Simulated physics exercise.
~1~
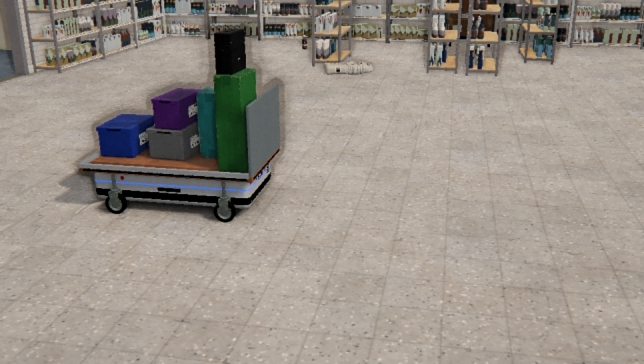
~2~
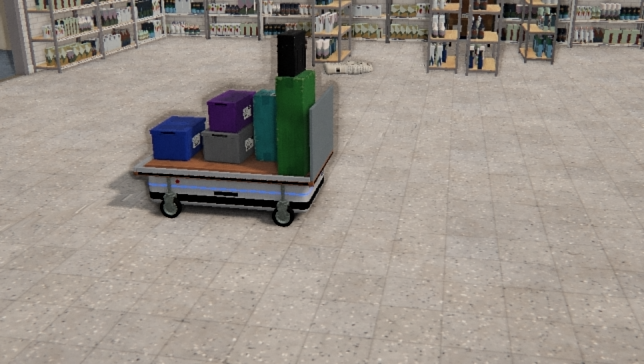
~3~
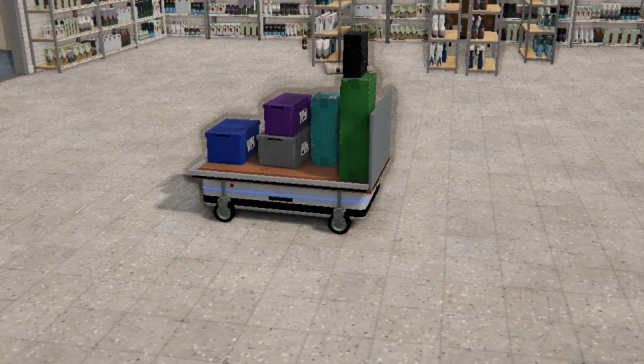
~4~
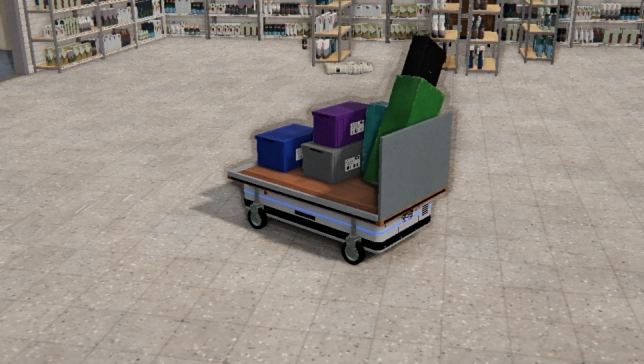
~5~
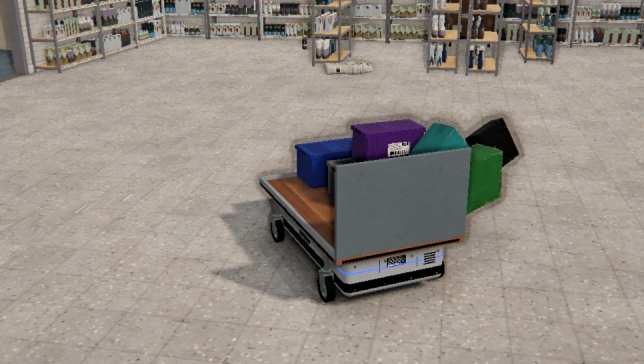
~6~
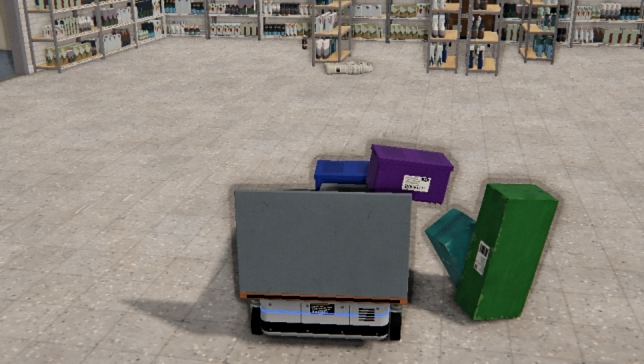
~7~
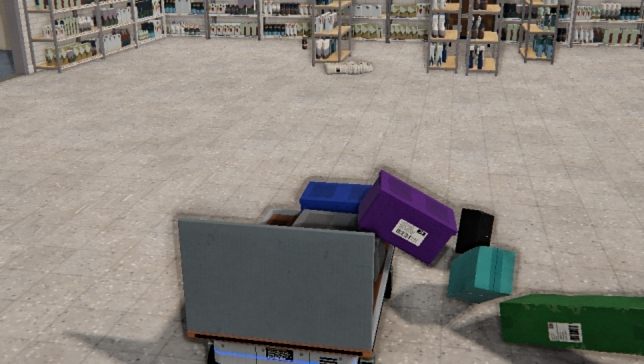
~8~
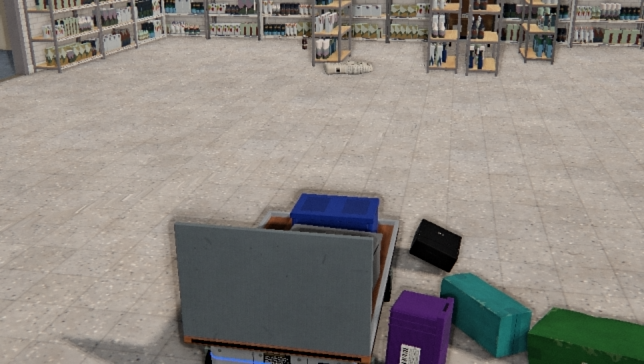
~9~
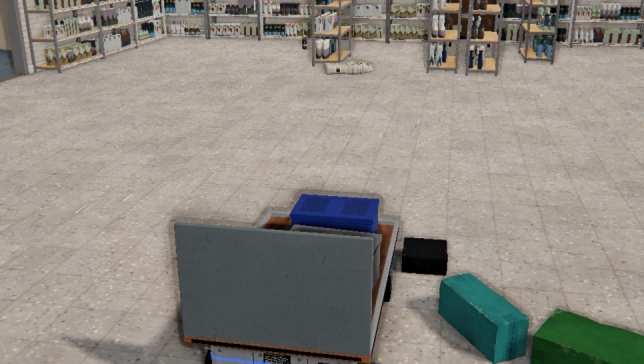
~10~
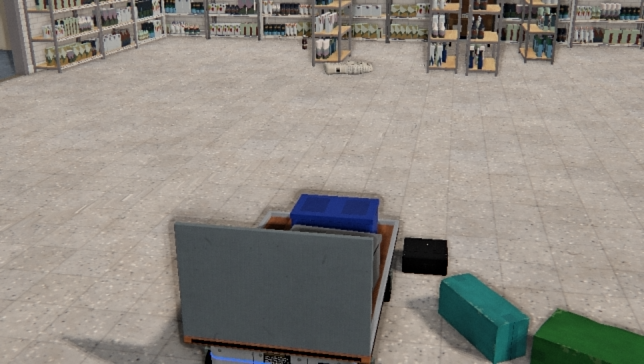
A flat cart loaded with coloured boxes rolled right across a tiled floor, then swung toward the viewer, spilling the black, green, turquoise and purple ones off its right side before it stopped with the blue one still aboard behind its grey board.
